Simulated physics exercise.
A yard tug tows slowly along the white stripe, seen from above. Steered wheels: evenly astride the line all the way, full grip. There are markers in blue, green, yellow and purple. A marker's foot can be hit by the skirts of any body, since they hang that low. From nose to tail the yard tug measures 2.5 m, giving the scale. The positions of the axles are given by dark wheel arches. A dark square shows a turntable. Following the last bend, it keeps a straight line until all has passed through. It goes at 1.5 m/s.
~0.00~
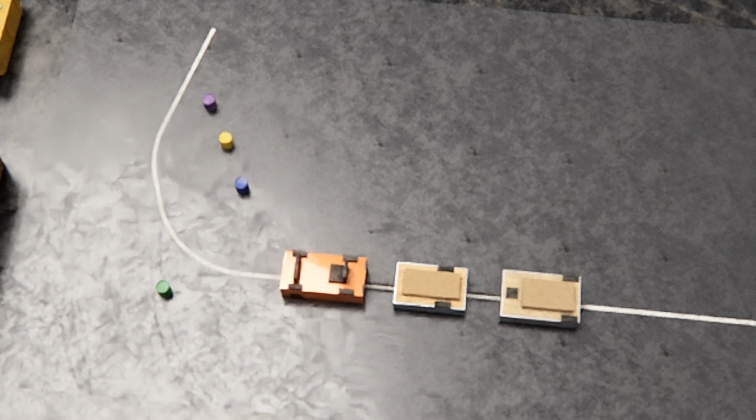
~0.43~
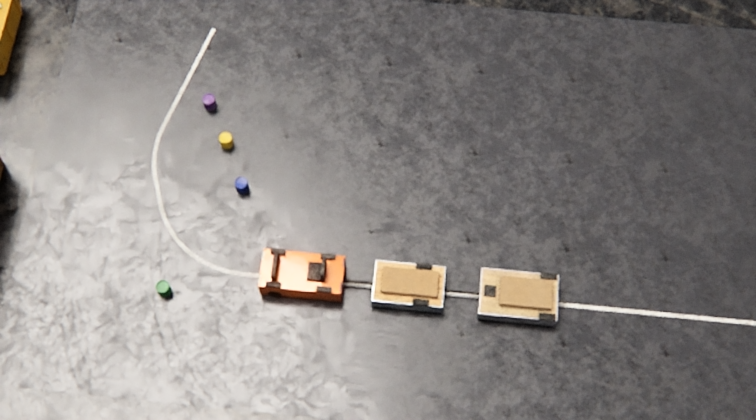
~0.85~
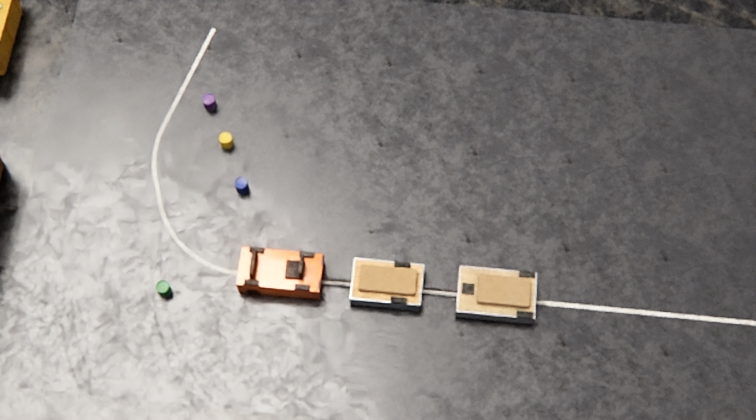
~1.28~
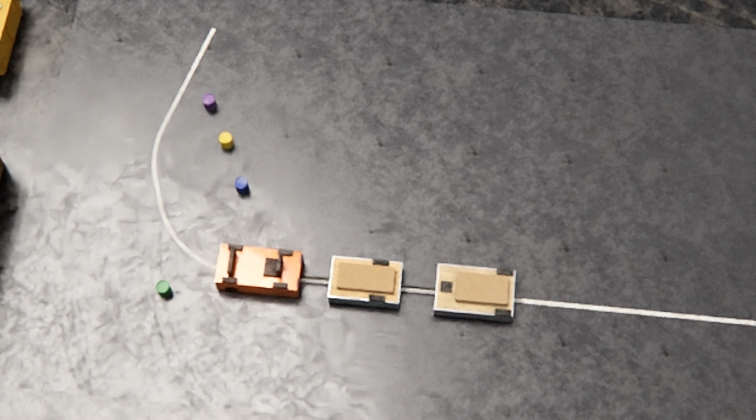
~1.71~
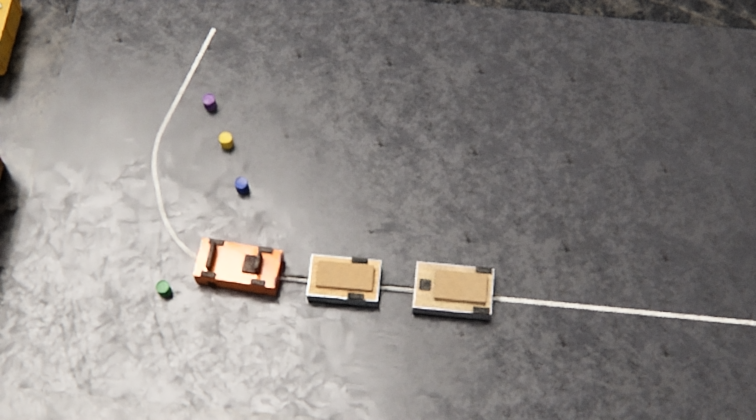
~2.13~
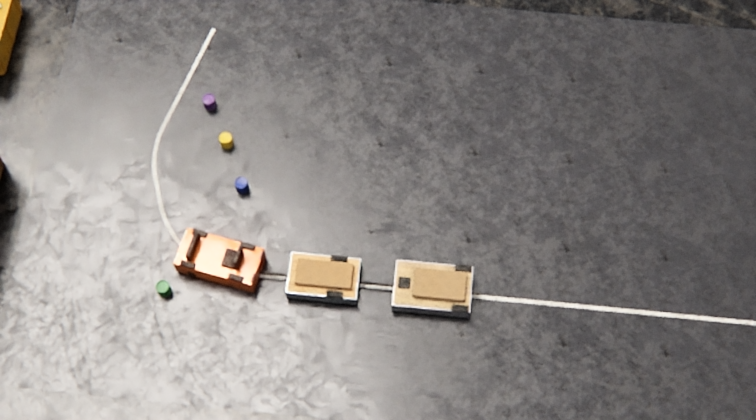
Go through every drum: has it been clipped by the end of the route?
Blue: No; green: No; yellow: No; purple: Yes.
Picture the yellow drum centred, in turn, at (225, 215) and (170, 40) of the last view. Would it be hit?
Spot one: Contact; spot two: No contact.
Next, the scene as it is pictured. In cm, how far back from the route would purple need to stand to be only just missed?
Purple 50.
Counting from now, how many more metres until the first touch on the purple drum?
About 8.5 m.
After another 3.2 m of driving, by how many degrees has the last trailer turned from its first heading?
Last trailer heading vs start: Approx. 0 degrees.
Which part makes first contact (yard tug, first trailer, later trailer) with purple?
Purple - the leading trailer.
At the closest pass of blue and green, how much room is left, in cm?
To spare - blue: 40, green: 50.
After 8.0 s, the last axle is at (223, 230) of the last picture, 100 cm off the line; the first trailer has hit purple.
After 9.1 s, the last axle is at (199, 194) of the last picture, 125 cm off the line; blue has been passed with 40 cm to spare.
After 10.6 s, the last axle is at (189, 133) of the last picture, 110 cm off the line; yellow has been passed with 20 cm to spare.
After 13.4 s, the last axle is at (216, 26) of the last picture, 25 cm off the line; 1 of 4 struck in all.
